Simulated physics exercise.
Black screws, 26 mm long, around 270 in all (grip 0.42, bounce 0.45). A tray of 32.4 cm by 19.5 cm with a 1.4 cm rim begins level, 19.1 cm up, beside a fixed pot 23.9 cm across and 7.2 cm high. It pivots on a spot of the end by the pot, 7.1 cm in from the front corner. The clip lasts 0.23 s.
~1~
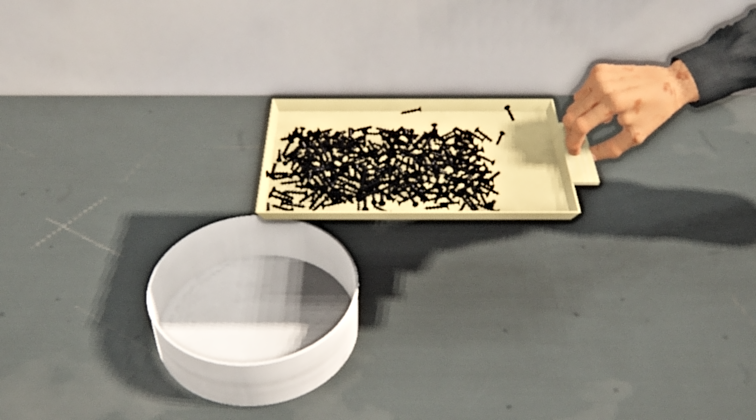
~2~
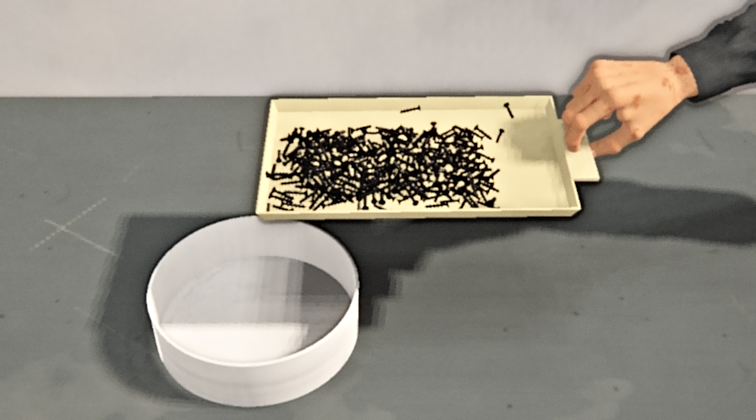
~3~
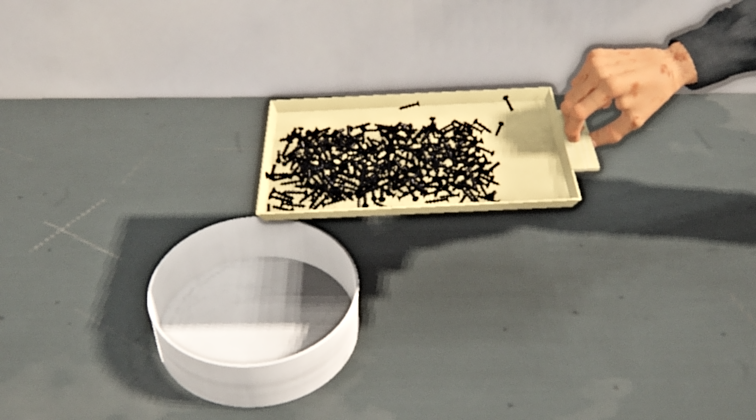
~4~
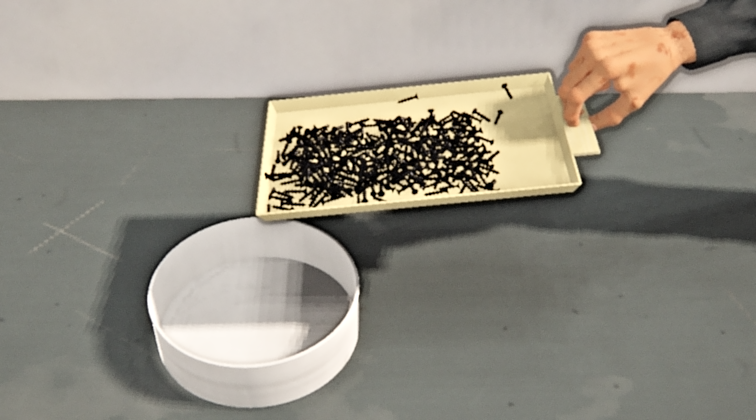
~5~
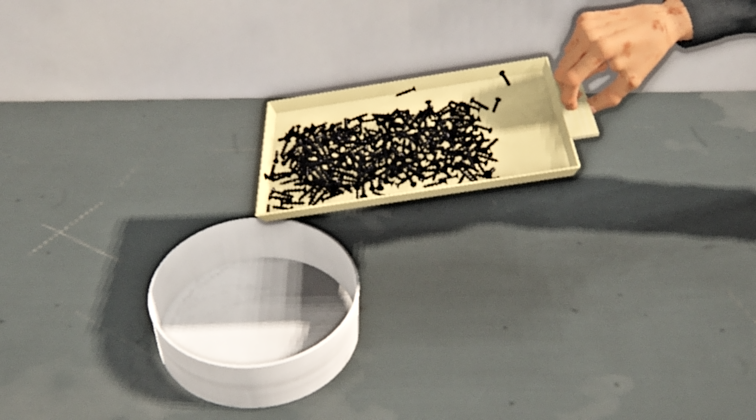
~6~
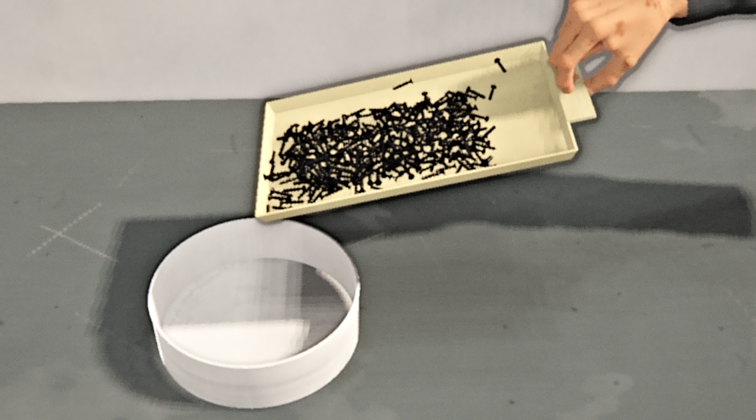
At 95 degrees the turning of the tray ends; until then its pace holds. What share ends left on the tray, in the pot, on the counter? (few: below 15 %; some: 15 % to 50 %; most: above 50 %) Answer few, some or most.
Left on the tray: Few; in the pot: Most; on the counter: Some.
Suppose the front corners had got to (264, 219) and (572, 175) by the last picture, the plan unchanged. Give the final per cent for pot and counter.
Pot 100, counter 0.
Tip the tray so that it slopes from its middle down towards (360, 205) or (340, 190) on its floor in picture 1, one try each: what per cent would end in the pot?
Some 95 and 100 per cent.
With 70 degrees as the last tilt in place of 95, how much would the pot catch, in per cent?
In that case some 75 per cent.
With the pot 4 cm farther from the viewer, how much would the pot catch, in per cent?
Then about 95 per cent.
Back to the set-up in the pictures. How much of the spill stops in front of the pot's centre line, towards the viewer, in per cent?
Some 0 per cent.
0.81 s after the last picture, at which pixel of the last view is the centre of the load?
At about (222, 284).
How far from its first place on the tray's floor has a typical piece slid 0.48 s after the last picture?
Some 9 cm.
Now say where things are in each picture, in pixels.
In the first picture, tray tilt 0 degrees, front corners at (263, 208) and (573, 208); middle of the pieces at (390, 160); pot at (254, 284).
In the second picture, tray tilt 1 degrees, front corners at (263, 209) and (573, 205); middle of the pieces at (390, 159).
In the third picture, tray tilt 3 degrees, front corners at (263, 209) and (573, 195); middle of the pieces at (389, 155).
In the fourth picture, tray tilt 6 degrees, front corners at (263, 210) and (573, 180), lowest corner left front; middle of the pieces at (388, 150).
In the fifth picture, tray tilt 10 degrees, front corners at (262, 211) and (572, 164), lowest corner left front; middle of the pieces at (386, 144).
In the sixth picture, tray tilt 14 degrees, front corners at (262, 211) and (570, 147), lowest corner left front; middle of the pieces at (372, 149); pot at (255, 286).
Then, 0.48 s after the last picture, tilt 52 degrees; the tray holds 100 %, the pot 0 %.
Then, 0.81 s after the last picture, tilt 79 degrees; the tray holds 10 %, the pot 55 %.
Then, 1.22 s after the last picture, tilt 95 degrees; the tray holds 0 %, the pot 80 %.
In the end, tray 0 %, pot 75 %, counter 20 %.
